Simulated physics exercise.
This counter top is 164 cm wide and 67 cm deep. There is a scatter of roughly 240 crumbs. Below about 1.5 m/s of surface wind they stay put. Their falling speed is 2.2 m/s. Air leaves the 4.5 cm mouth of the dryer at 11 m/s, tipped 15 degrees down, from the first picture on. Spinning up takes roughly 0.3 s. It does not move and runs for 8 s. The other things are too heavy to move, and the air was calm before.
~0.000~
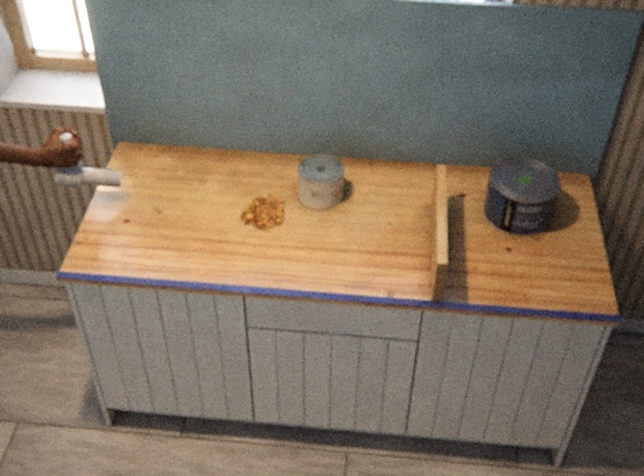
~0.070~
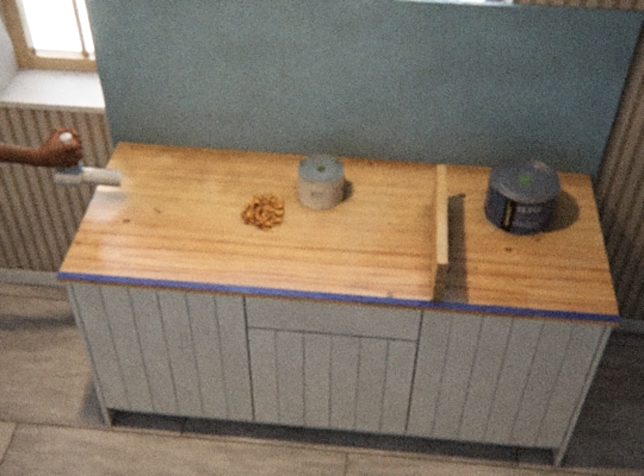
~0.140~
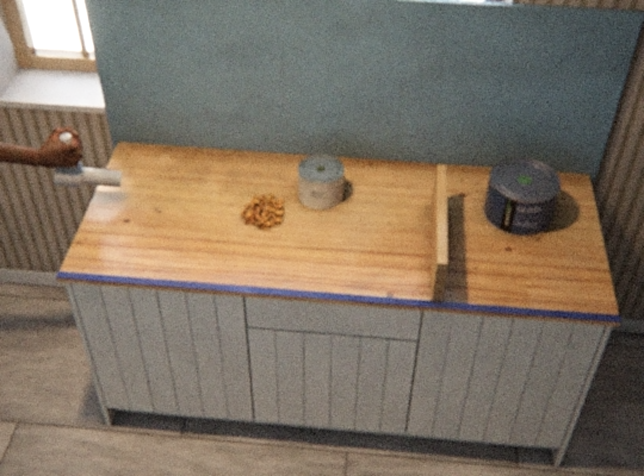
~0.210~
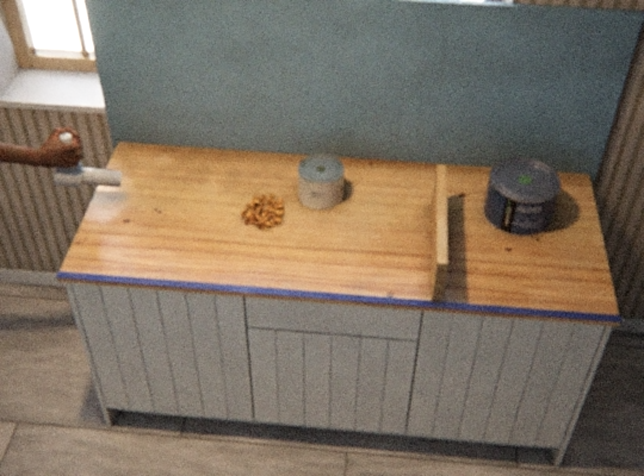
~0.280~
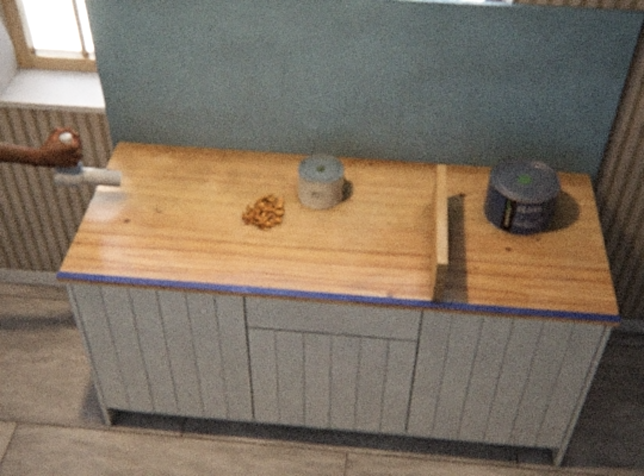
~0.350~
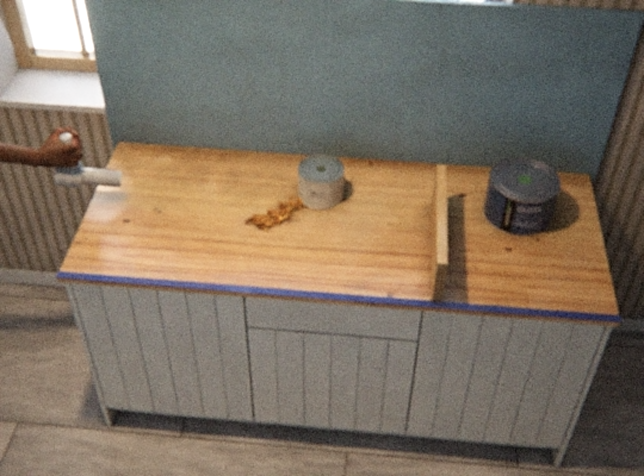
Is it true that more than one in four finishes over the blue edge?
More than a quarter over the blue edge: No.
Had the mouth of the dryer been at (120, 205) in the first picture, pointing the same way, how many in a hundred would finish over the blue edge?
Then about 2 %.
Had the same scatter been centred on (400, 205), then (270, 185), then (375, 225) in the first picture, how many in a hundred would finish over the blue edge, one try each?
In that order: 0 %, 1 %, 1 %.
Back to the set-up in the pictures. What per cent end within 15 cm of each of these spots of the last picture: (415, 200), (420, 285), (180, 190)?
In turn about 15 %, 40 %, 0 %.
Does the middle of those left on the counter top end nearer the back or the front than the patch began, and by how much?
Towards the front, some 10 cm.
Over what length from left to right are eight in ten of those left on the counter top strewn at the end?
About 0 cm.
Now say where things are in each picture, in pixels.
The middle of the crumbs is near (264, 212), none has stirred yet and the mouth of the dryer is at (121, 179), in the first picture.
The middle of the crumbs is near (264, 209), none has stirred yet and the blue edge is centred on (332, 300), in the second picture.
The middle of the crumbs is near (264, 209), none has stirred yet, the top of a tin is at (321, 169) and the top of a board is at (442, 211), in the third picture.
The middle of the crumbs is near (264, 209) and none has stirred yet, in the fourth picture.
The middle of the crumbs is near (264, 213) and about 5 % have left their places, in the fifth picture.
The middle of the crumbs is near (280, 215), the farthest in sight from the dryer is at (305, 207) and about 60 % have left their places, in the sixth picture.
After 1.6 s, 39 % are on the move or not yet settled, 1 % are over the blue edge; the middle of those still in play is near (430, 243).
After 2.6 s, 38 % are on the move or not yet settled, 1 % are over the blue edge; the middle of those still in play is near (430, 243).
After 4.4 s, 36 % are on the move or not yet settled, 1 % are over the blue edge; the middle of those still in play is near (430, 243).
After 8.0 s, at the end, 2 % are over the blue edge; the middle of those still in play is near (430, 243).
